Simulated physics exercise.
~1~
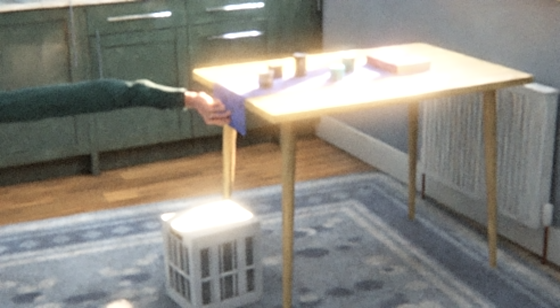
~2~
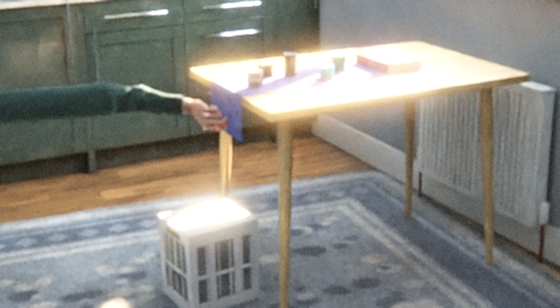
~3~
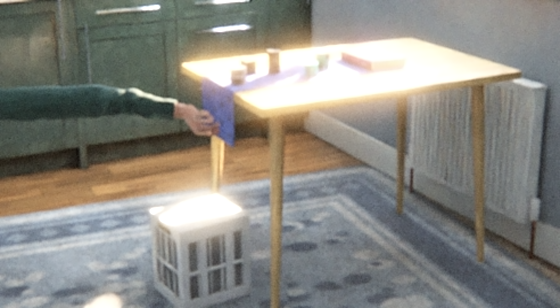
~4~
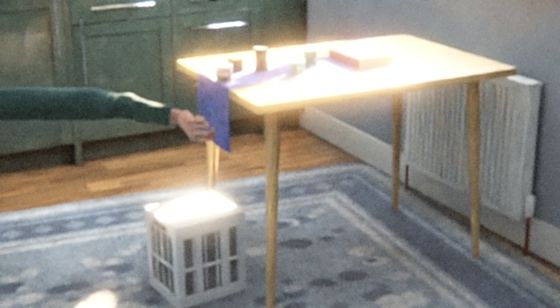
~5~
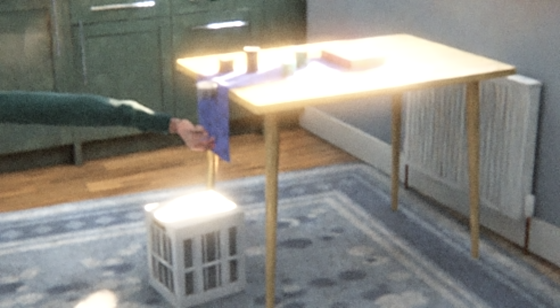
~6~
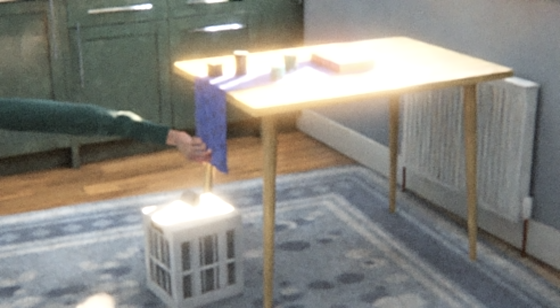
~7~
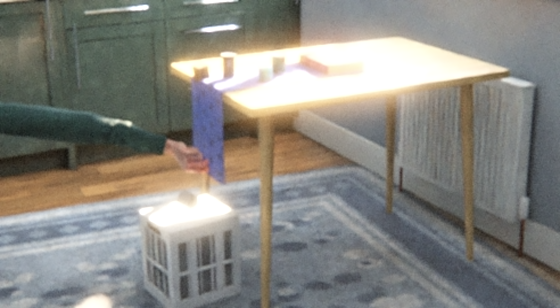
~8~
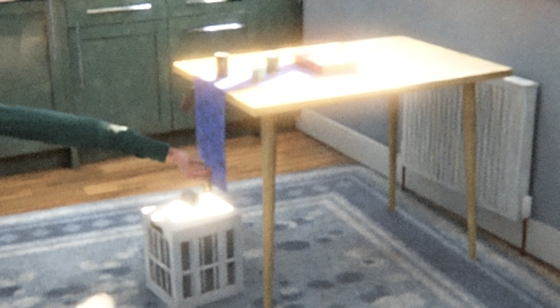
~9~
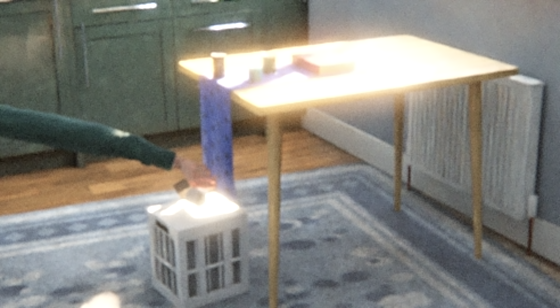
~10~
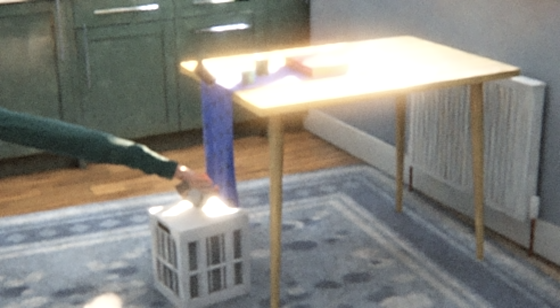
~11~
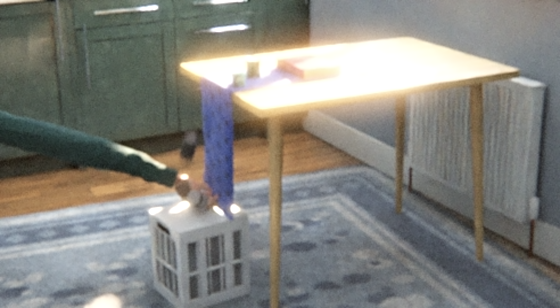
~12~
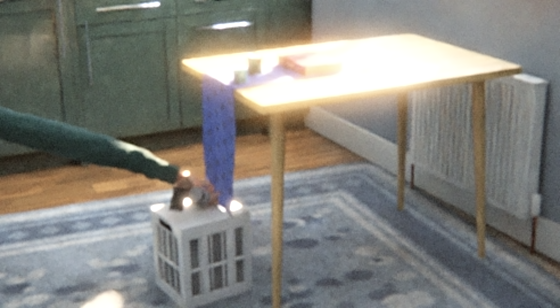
A hand in a green sleeve slowly pulled a blue cloth over the left edge of a wooden table, drawing the small objects on it along until three dropped off one by one toward the white crate below, leaving the others still on the tabletop.
